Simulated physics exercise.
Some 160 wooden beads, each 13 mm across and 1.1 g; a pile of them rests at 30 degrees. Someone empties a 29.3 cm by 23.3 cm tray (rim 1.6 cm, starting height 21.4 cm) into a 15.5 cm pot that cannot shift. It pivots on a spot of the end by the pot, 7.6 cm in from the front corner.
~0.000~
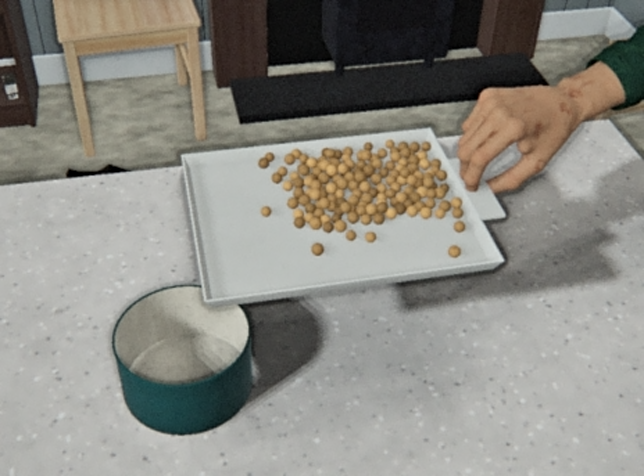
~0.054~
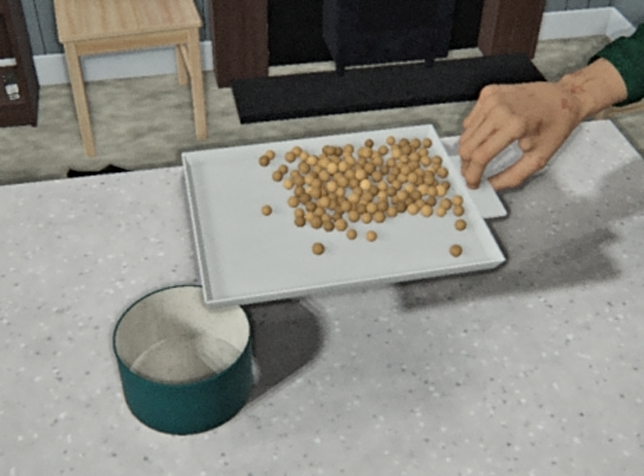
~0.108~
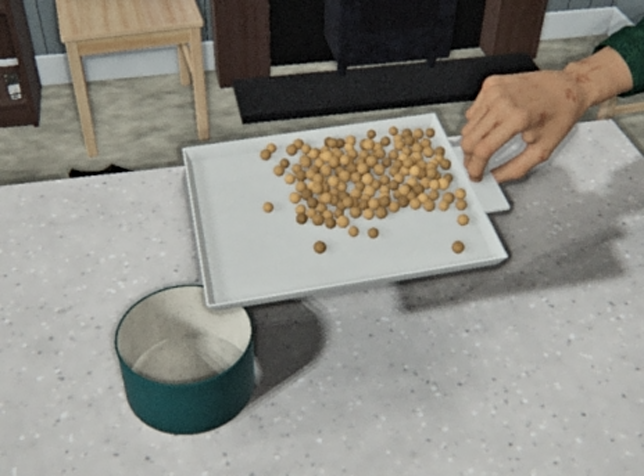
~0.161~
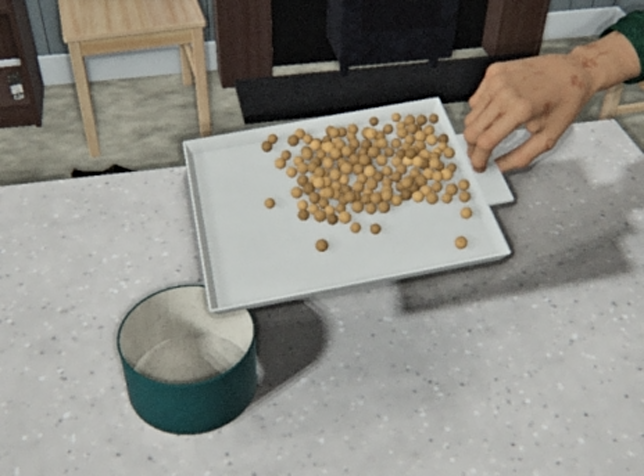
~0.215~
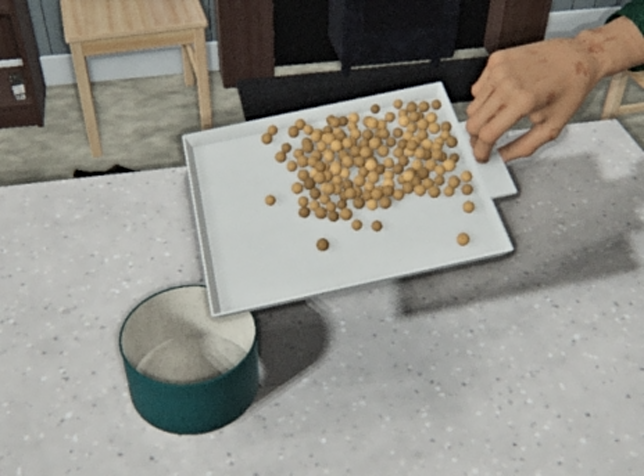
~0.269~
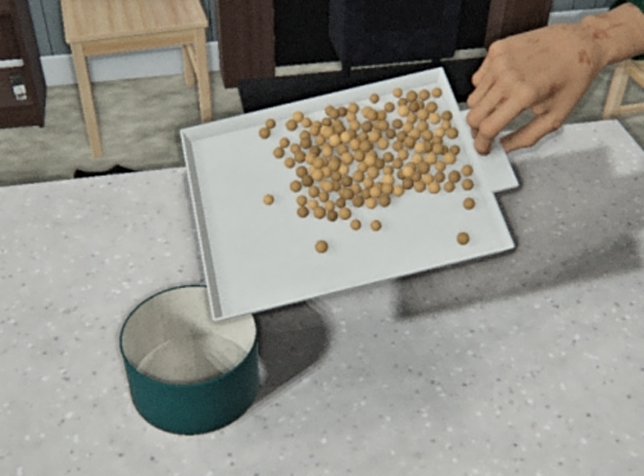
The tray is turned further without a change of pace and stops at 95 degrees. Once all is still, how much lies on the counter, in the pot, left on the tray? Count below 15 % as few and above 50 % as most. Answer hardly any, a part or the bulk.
On the counter: The bulk; in the pot: Hardly any; left on the tray: Hardly any.
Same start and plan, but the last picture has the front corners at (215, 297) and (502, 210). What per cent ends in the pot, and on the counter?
Pot 55, counter 45.
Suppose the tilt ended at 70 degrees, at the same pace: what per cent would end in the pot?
Then about 5 per cent.
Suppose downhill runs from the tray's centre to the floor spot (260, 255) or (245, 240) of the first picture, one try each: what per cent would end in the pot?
About 15 and 40 per cent.
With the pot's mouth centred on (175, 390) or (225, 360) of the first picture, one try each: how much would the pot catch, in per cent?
Some 60 and 50 per cent.
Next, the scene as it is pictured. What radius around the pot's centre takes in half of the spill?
About 22 cm.
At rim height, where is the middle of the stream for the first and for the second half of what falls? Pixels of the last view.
At about (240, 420), then at (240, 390).
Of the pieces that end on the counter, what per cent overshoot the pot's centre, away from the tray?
Roughly 60 per cent.
After 0.67 s, tilt 56 degrees; the tray holds 80 %, the pot 0 %.
After 0.94 s, tilt 80 degrees; the tray holds 15 %, the pot 5 %.
After 1.31 s, tilt 95 degrees; the tray holds 0 %, the pot 10 %.
In the end, at 2.2 s, counter 90 %, pot 10 %, tray 0 %.
